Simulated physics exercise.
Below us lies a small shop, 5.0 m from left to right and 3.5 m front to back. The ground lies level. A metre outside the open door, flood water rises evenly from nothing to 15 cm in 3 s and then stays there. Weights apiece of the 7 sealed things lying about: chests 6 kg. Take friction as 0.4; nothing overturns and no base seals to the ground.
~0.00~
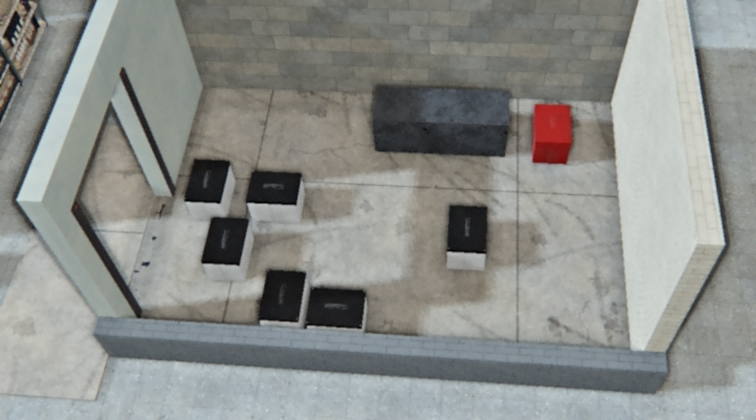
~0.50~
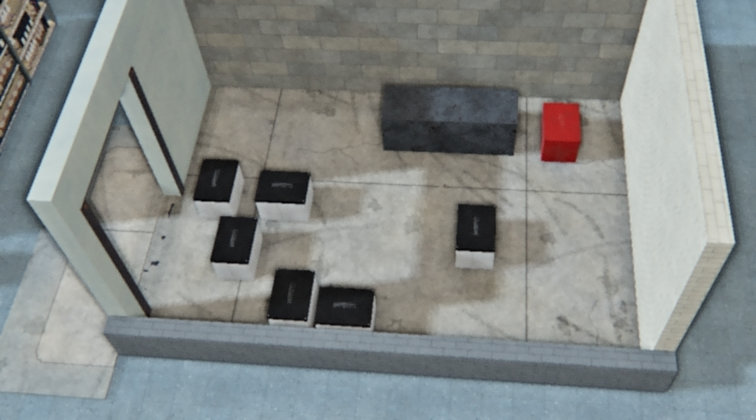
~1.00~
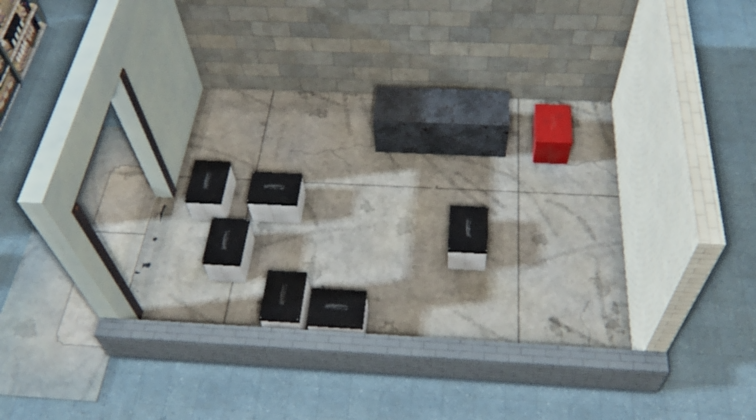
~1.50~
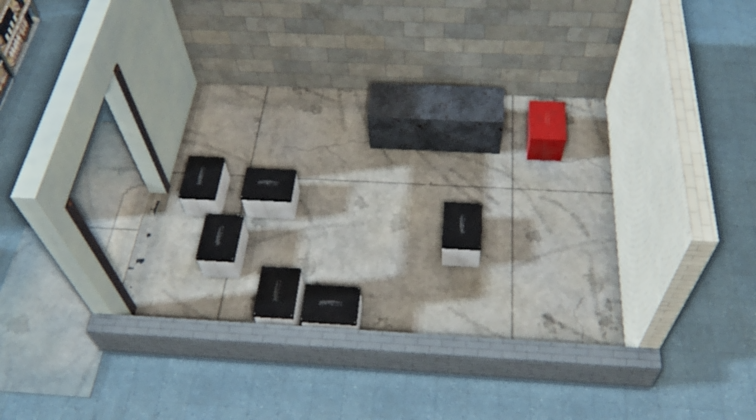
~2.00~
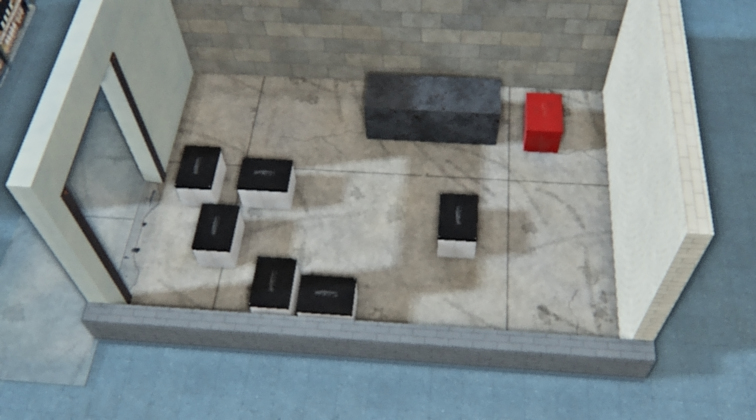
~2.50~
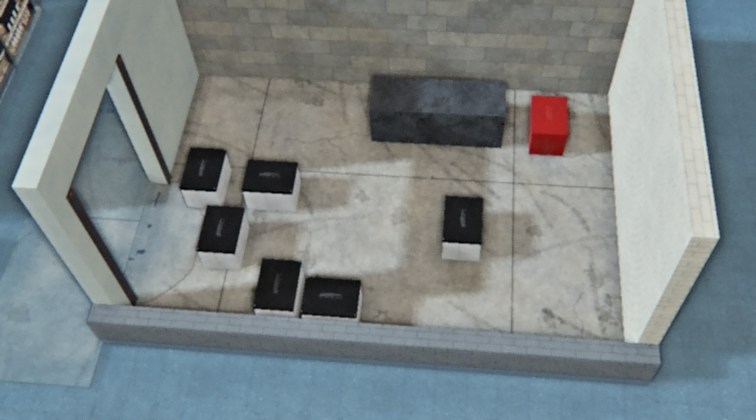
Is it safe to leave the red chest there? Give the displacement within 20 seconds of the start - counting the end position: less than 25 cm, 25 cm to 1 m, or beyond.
Red chest moves a short way.
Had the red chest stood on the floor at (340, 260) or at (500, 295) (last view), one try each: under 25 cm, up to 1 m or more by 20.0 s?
In turn: It ends far away; it travels far.
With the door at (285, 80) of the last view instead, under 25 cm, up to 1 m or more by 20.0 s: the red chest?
Then the red chest moves a short way.
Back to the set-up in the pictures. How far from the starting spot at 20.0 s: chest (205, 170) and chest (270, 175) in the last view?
In that order: 80 cm, 80 cm.
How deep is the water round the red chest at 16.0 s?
Roughly 10 cm.
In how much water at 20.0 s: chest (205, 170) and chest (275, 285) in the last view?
Roughly 10 and 14 cm.
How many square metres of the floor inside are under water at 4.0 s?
Roughly 4.0 m2.
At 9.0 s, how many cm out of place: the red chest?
About 50 cm.
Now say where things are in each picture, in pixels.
In the first picture, the red chest at (553, 123), on the bottom; water covers 0.0 m2; 0 of 7 have shifted.
In the second picture, the red chest at (562, 122) rests on the ground; 0.0 m2 under water; 0 of 7 have shifted.
In the third picture, the red chest at (554, 123), on the bottom; 0.0 m2 under water; 0 of 7 have shifted.
In the fourth picture, the red chest at (548, 120), on the bottom; water covers 0.0 m2; 0 of 7 have shifted.
In the fifth picture, the red chest at (545, 112), on the bottom; water covers 0.0 m2; 0 of 7 have shifted.
In the sixth picture, the red chest at (550, 115), on the bottom; 0.6 m2 under water; 0 of 7 have shifted.
After 4.0 s the red chest is near (550, 115), 0.0 m from its start, aground; 0 afloat.
After 9.0 s the red chest is near (567, 83), 0.5 m from its start, afloat; 5 afloat.
After 16.0 s the red chest is near (528, 80), 0.5 m from its start, afloat; 7 afloat.
After 20.0 s the red chest is near (528, 78), 0.5 m from its start, afloat; 7 afloat.
